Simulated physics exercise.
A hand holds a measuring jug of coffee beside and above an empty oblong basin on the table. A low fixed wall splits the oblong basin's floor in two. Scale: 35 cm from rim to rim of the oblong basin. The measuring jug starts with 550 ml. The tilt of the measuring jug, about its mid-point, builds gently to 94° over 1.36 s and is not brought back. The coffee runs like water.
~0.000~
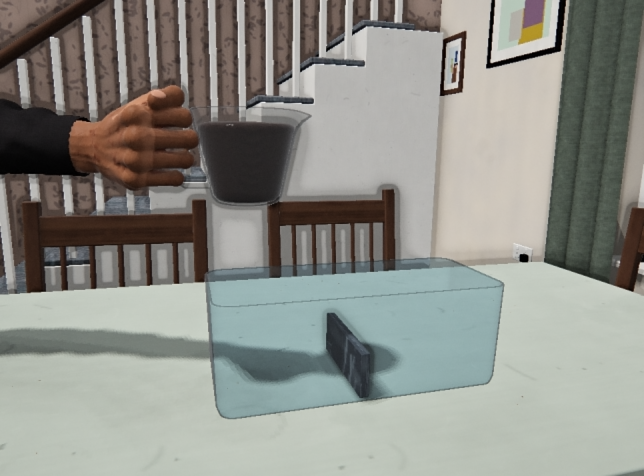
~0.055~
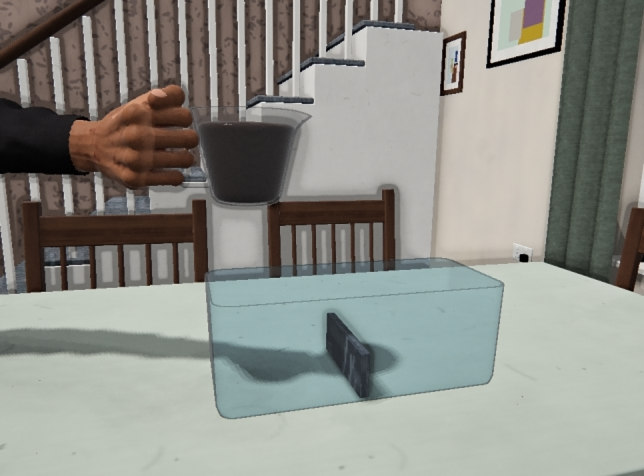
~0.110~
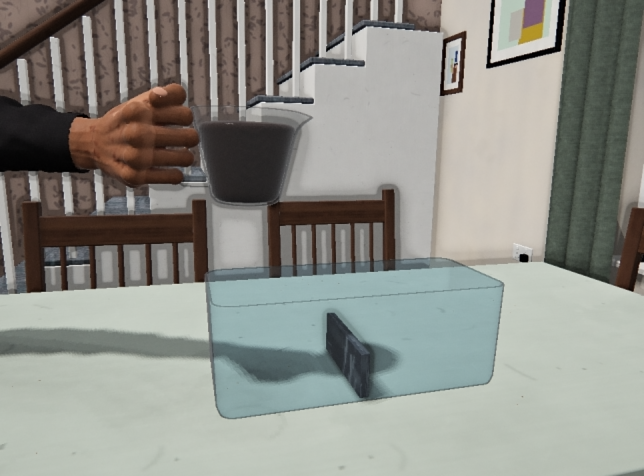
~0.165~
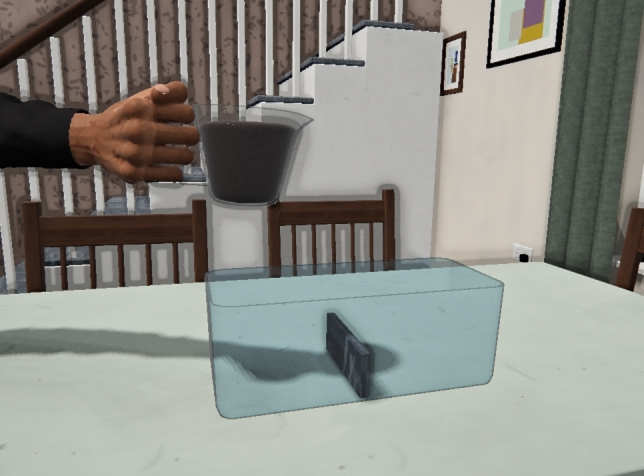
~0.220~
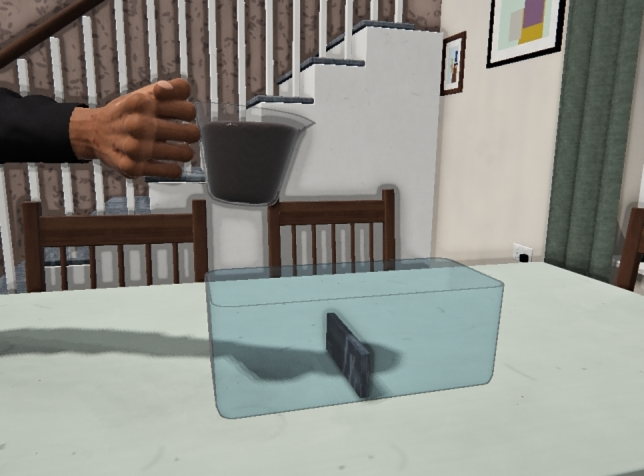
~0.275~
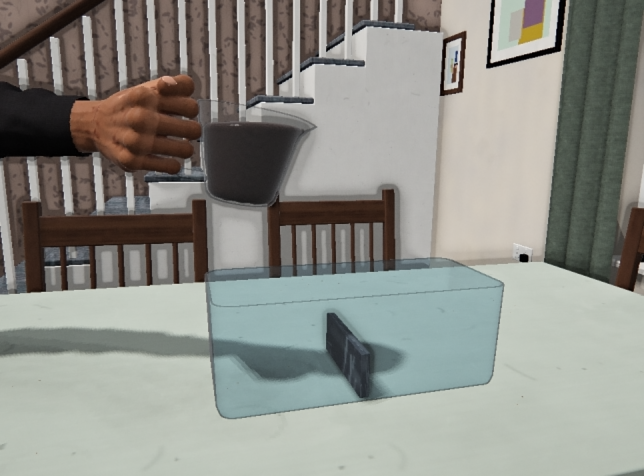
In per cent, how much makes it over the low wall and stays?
Roughly 77 per cent is past the wall.
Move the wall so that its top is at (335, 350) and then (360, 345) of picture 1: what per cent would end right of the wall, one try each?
First 90, then 60 per cent.
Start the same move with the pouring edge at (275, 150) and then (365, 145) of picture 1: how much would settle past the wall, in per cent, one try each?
First 5, then 100 per cent.
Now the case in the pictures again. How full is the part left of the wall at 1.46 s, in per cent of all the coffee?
About 20 per cent.
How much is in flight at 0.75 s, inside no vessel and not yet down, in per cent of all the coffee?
About 20 per cent.
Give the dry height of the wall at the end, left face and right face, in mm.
Left about 50 mm, right about 38 mm.
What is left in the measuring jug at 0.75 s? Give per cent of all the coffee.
Near 72 in a hundred.
After 0.75 s the tilt is 55° and 73 per cent is still to pour, 0 is left of the wall and 7 right of it.
After 1.10 s the tilt is 86° and 20 per cent is still to pour, 4 is left of the wall and 59 right of it.
After 1.46 s the tilt is 94° and 1 per cent is still to pour, 21 is left of the wall and 77 right of it.
After 1.86 s the tilt is 94° and 0 per cent is still to pour, 23 is left of the wall and 77 right of it.
In the end 23 per cent lies left of the wall, 77 right of it and 1 outside.
